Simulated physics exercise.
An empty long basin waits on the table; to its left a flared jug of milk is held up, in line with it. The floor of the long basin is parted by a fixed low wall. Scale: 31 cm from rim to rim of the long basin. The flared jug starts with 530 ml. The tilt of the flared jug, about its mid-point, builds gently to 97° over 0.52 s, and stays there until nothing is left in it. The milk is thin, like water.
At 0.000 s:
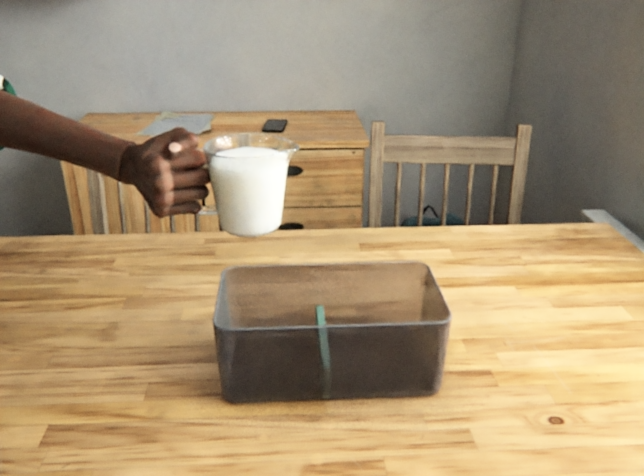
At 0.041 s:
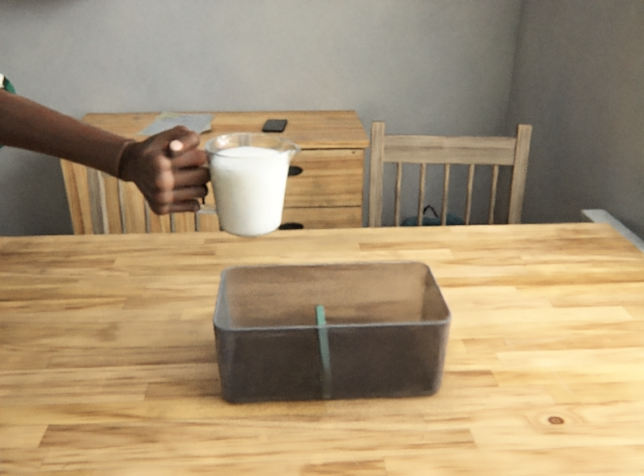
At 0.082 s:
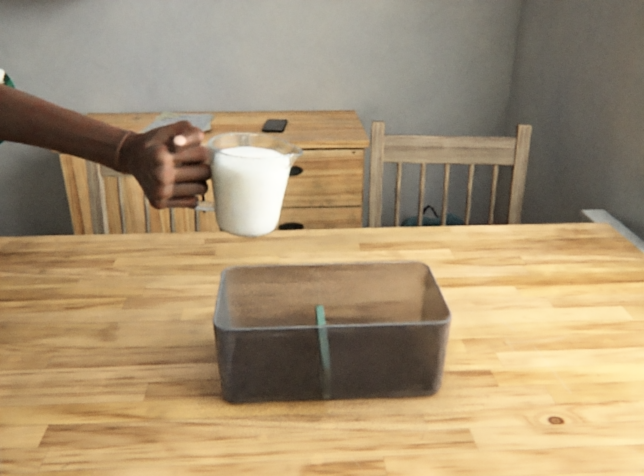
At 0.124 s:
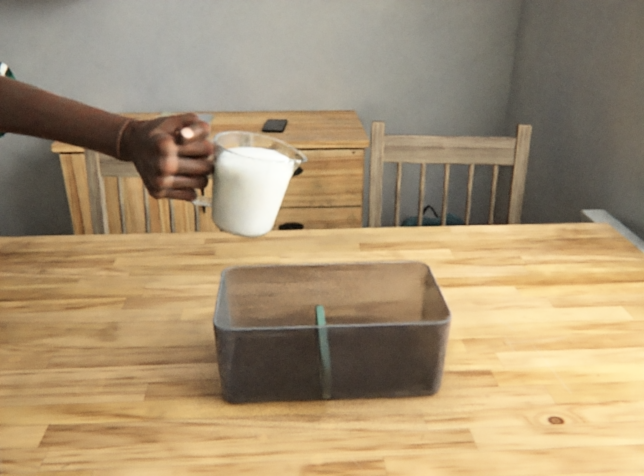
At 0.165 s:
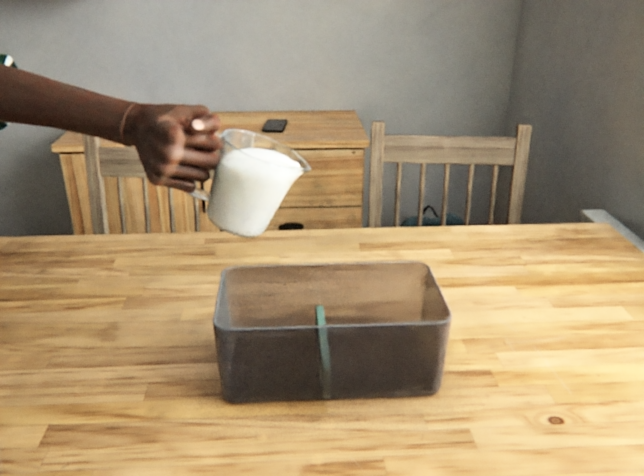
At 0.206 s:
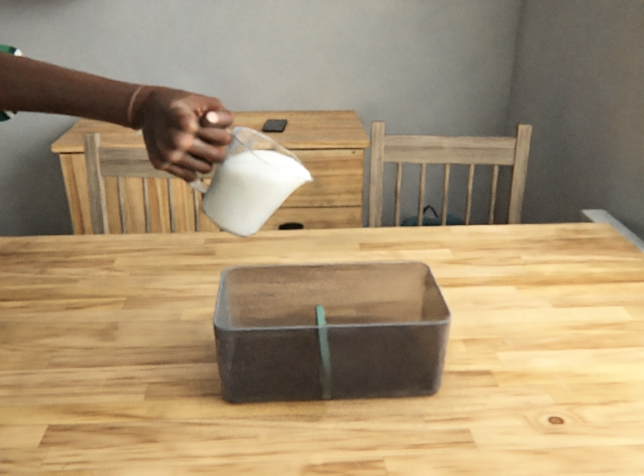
A dark-skinned hand reaching in from the left holds up a clear, flared jug of white milk and gradually tilts it clockwise, its spout dipping to the right while the milk stays inside. Below, an empty, translucent grey basin with a thin green upright strip rests on a pale wooden table. The steady, slightly raised front view shows wooden chairs, a drawer unit and grey walls behind.
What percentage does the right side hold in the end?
About 94 per cent.
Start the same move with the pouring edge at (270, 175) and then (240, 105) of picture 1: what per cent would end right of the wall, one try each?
In turn about 40 and 20 per cent.
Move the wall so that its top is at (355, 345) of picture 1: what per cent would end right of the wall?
Then about 55 per cent.
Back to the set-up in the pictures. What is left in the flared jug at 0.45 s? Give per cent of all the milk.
About 52 per cent.
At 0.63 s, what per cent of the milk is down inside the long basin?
About 64 per cent.
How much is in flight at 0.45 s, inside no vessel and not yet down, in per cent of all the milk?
Some 34 per cent.
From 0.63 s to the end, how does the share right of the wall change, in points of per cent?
It goes up by about 30.
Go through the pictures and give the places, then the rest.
The first frame shows tilt 0°; pouring edge (299, 146); surface from (210, 157) to (287, 156); the long basin's rim runs from (219, 297) to (439, 290); the wall's top is at (323, 335).
The second frame shows tilt 1°; pouring edge (300, 147); surface from (210, 157) to (288, 157).
The third frame shows tilt 6°; pouring edge (303, 151); surface from (213, 156) to (289, 158).
The fourth frame shows tilt 13°; pouring edge (307, 158); surface from (216, 155) to (293, 161).
The fifth frame shows tilt 22°; pouring edge (311, 168); surface from (219, 159) to (300, 164).
The sixth frame shows tilt 33°; pouring edge (313, 179); surface from (217, 170) to (309, 171).
By 0.45 s the tilt is 93° and 51 per cent is still to pour, 0 is left of the wall and 14 right of it.
By 0.63 s the tilt is 97° and 14 per cent is still to pour, 1 is left of the wall and 64 right of it.
By 0.82 s the tilt is 97° and 3 per cent is still to pour, 2 is left of the wall and 89 right of it.
By 1.02 s the tilt is 97° and 0 per cent is still to pour, 3 is left of the wall and 94 right of it.
At rest 4 per cent lies left of the wall, 94 right of it and 2 outside.
